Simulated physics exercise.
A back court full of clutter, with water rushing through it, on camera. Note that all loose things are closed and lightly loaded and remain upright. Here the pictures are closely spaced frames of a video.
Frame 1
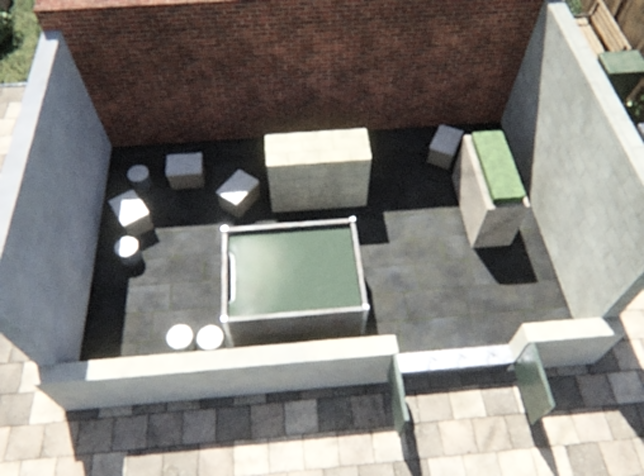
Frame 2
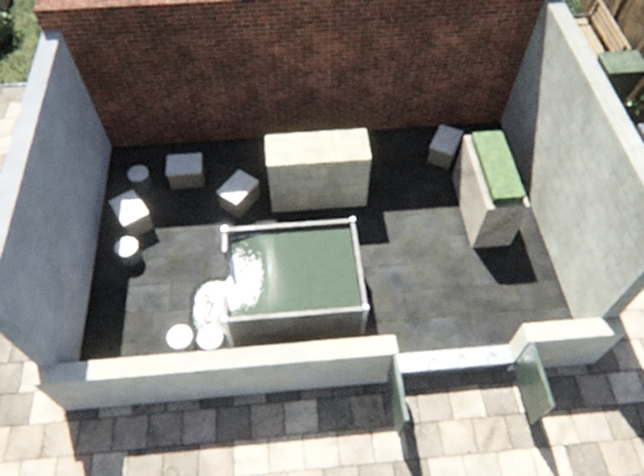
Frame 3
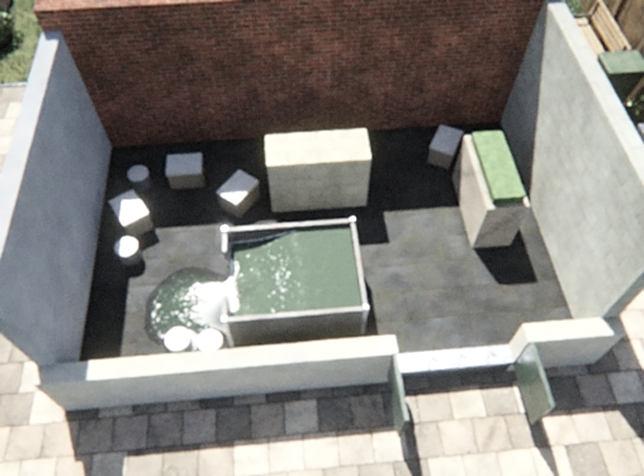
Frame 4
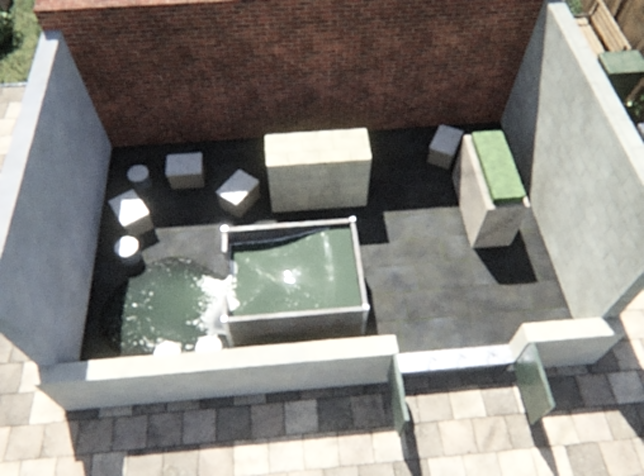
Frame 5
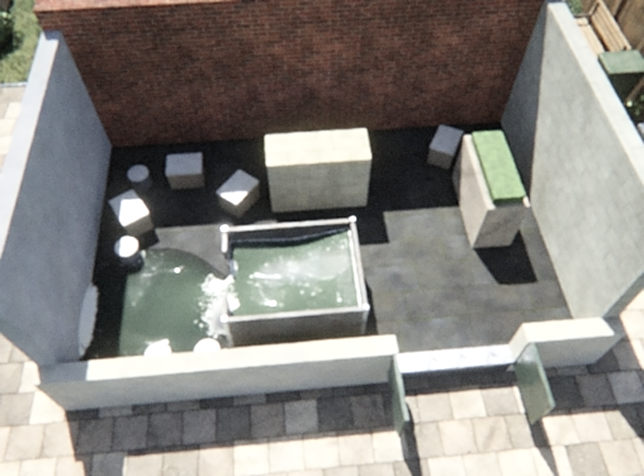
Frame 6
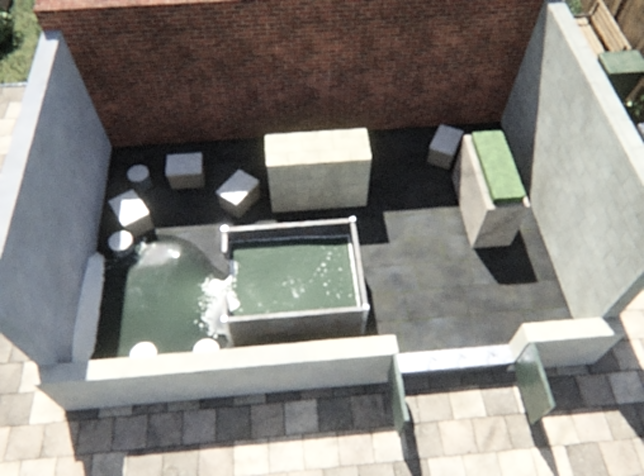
Green water pours from the left side of a raised, open-topped tank in a walled court, seen from above by a still camera. Pale blocks and white pails stand on the dark floor before a brick wall, with a green-topped block at right. The water splashes white, spreads leftward to the side wall, and nudges the two front pails slightly, the left one shifting farther left, while the tank's level drops.
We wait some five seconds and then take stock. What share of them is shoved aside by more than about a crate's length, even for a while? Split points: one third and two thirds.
It hits two thirds.
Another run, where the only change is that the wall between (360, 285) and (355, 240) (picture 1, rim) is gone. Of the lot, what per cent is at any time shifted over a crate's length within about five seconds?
I make it 10 per cent.
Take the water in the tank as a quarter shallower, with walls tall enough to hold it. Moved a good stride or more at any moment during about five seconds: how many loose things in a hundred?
Something like 80 in a hundred of them.
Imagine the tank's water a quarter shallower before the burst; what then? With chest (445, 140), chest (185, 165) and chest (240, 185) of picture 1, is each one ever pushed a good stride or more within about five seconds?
Answers in the order asked: Stayed within the threshold, went past the threshold, stayed within the threshold.
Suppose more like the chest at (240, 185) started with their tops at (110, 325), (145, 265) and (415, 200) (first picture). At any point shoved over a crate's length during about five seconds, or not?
First driven off; second driven off; third falls short.
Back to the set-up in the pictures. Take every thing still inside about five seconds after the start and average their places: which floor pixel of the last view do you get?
Roughly at (301, 186).
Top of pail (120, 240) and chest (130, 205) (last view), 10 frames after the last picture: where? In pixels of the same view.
The first should be near (121, 133), the second near (159, 160).
A moment on, 2 of 8 are well off their spots; 2 afloat.
Next, 4 of 8 are well off their spots; 3 afloat.
Later, 5 of 8 are well off their spots; 5 afloat.
In the end, 6 of 8 are well off their spots, and 6 have been at some point; 5 afloat.
